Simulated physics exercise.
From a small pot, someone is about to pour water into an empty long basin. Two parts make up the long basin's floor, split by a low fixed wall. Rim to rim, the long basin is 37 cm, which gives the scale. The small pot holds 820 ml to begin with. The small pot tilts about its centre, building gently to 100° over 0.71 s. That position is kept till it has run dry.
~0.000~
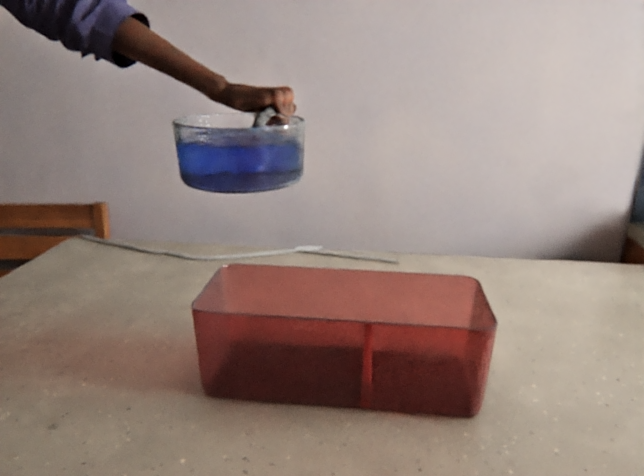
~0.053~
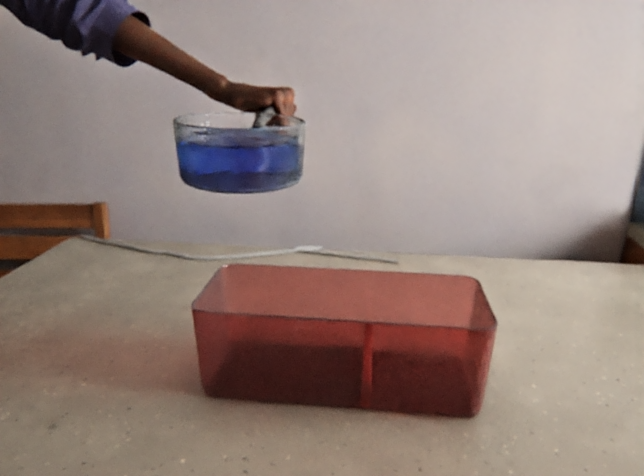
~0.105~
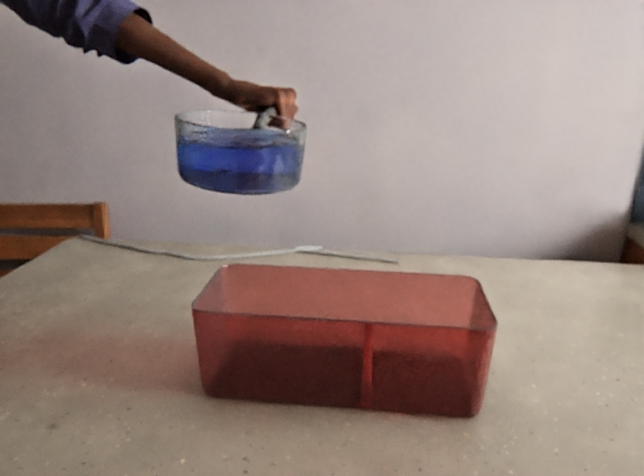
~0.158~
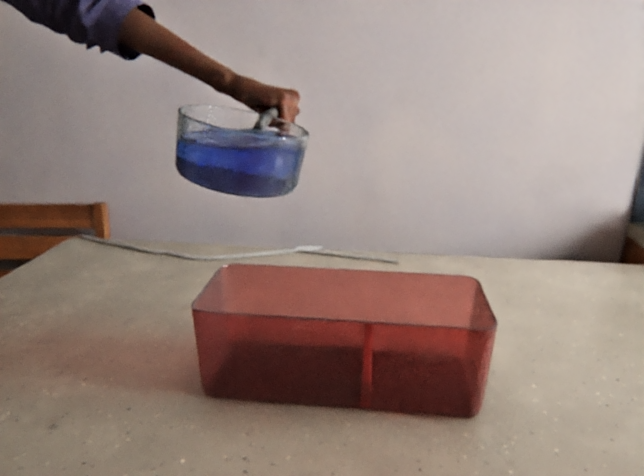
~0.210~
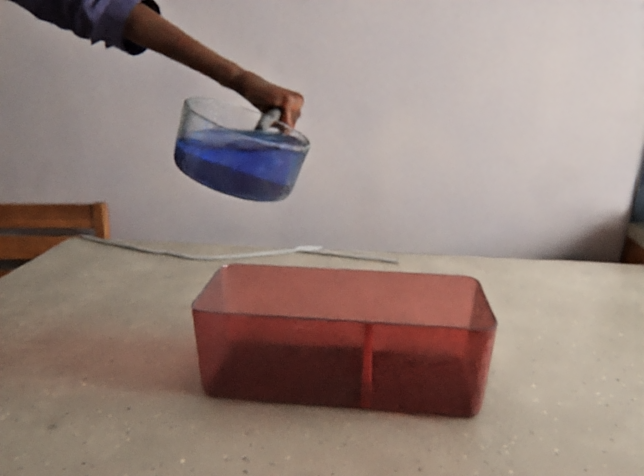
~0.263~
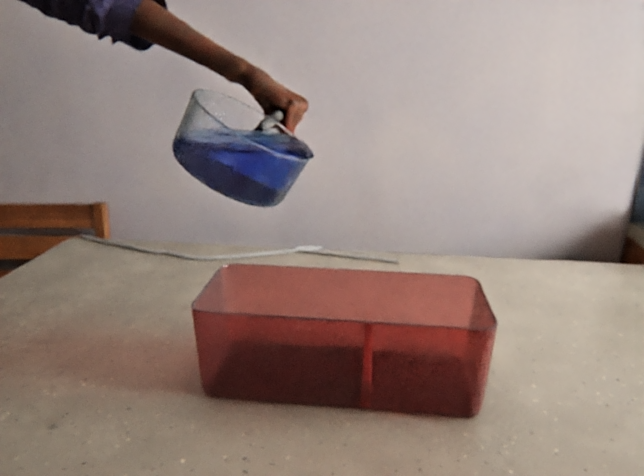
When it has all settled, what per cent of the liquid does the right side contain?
The right side contains about 28 per cent.
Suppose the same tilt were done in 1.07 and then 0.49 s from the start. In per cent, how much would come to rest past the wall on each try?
In turn about 40 and 20 per cent.
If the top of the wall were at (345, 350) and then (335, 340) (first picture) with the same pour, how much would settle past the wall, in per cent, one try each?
60 in a hundred, followed by 70 in a hundred.
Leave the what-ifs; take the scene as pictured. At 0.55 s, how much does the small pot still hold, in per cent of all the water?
I reckon about 30 in a hundred is still held.
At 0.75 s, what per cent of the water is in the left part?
56 %.
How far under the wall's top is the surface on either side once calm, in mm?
For the left, around 18 mm; for the right, around 26 mm.
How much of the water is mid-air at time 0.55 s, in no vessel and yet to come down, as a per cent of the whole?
I'd say close to 52 per cent.
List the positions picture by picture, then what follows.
The first frame shows tilt 0°; pouring edge (303, 123); surface from (185, 135) to (302, 139); the long basin's rim runs from (207, 286) to (487, 302); the wall's top is at (368, 353).
The second frame shows tilt 1°; pouring edge (304, 125); surface from (185, 135) to (302, 139).
The third frame shows tilt 5°; pouring edge (305, 130); surface from (186, 134) to (302, 140).
The fourth frame shows tilt 12°; pouring edge (307, 137); surface from (186, 133) to (305, 142).
The fifth frame shows tilt 20°; pouring edge (308, 147); surface from (185, 133) to (307, 144).
The sixth frame shows tilt 30°; pouring edge (308, 159); surface from (183, 132) to (304, 149); 2 per cent is over the edge.
After 0.55 s the tilt is 88° and 30 per cent is still to pour, 13 is left of the wall and 6 right of it.
After 0.75 s the tilt is 100° and 8 per cent is still to pour, 56 is left of the wall and 28 right of it.
After 0.97 s the tilt is 100° and 1 per cent is still to pour, 66 is left of the wall and 27 right of it.
After 1.21 s the tilt is 100° and 0 per cent is still to pour, 69 is left of the wall and 27 right of it.
In the end 70 per cent lies left of the wall, 28 right of it and 3 outside.
